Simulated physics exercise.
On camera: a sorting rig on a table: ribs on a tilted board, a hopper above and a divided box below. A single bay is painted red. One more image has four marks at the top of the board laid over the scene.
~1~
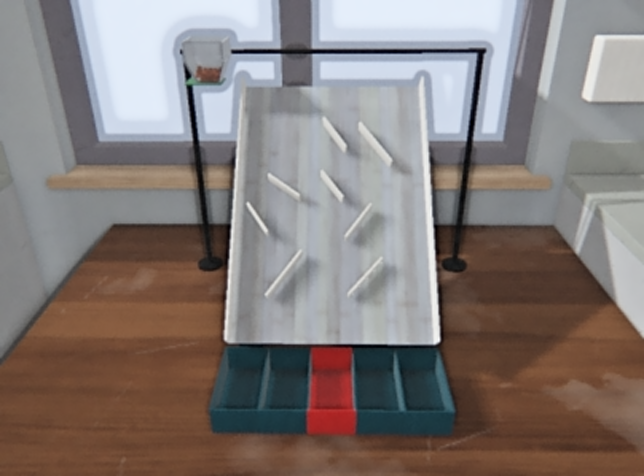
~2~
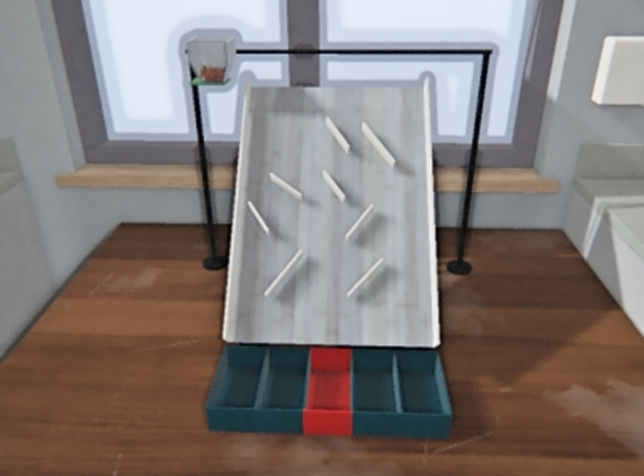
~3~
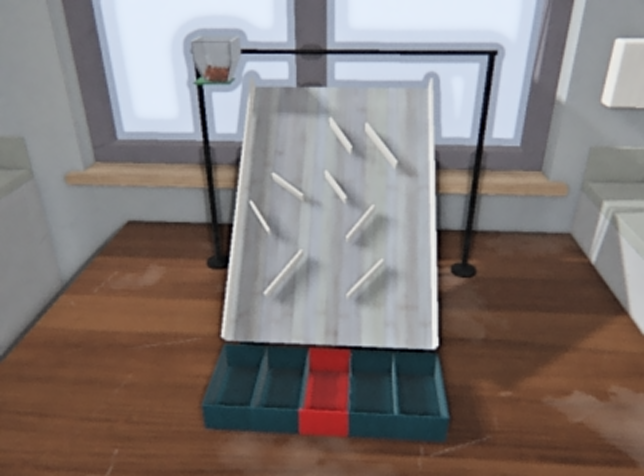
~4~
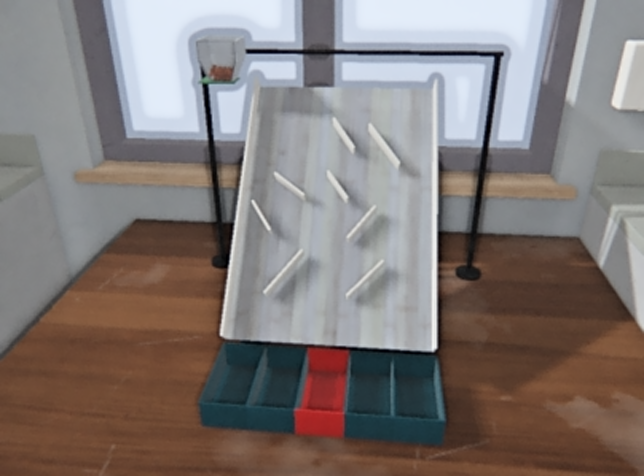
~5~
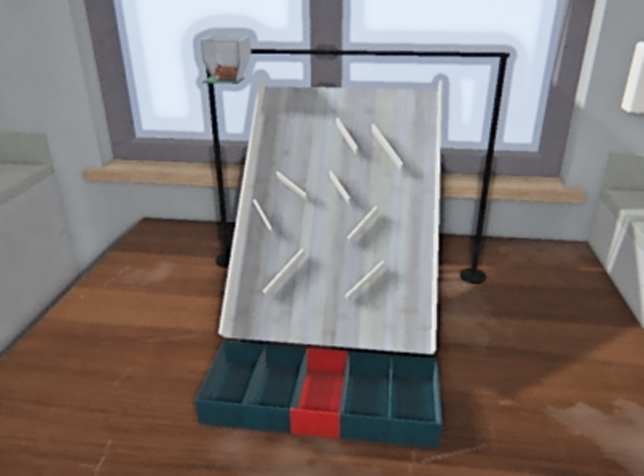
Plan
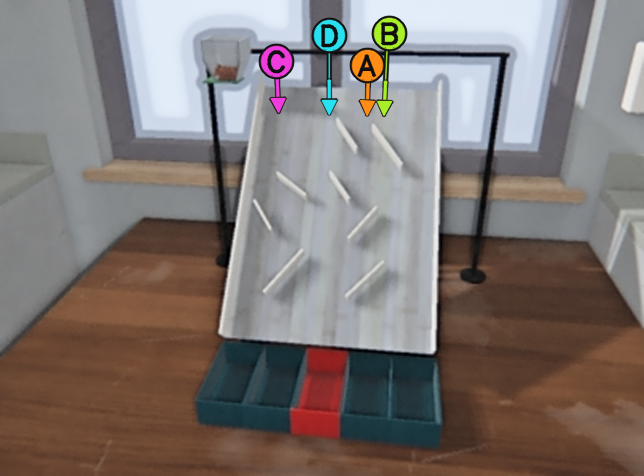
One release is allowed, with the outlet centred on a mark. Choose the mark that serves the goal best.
The answer is mark D.
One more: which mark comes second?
It is C.
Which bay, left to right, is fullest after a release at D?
It is the third one.
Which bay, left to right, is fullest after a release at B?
The fifth.
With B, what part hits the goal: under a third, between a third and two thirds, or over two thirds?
Under a third.
On the marked copy, mark A meets the board at (367, 110); mark B meets the board at (384, 110); mark C meets the board at (278, 107); mark D meets the board at (329, 109).
For mark A, a small part in the red bay, nearly all in other bays.
For mark B, none in the red bay, nearly all in other bays.
For mark C, about a quarter in the red bay, most in other bays.
For mark D, about two thirds in the red bay, about a quarter in other bays, a stray few outside the box.
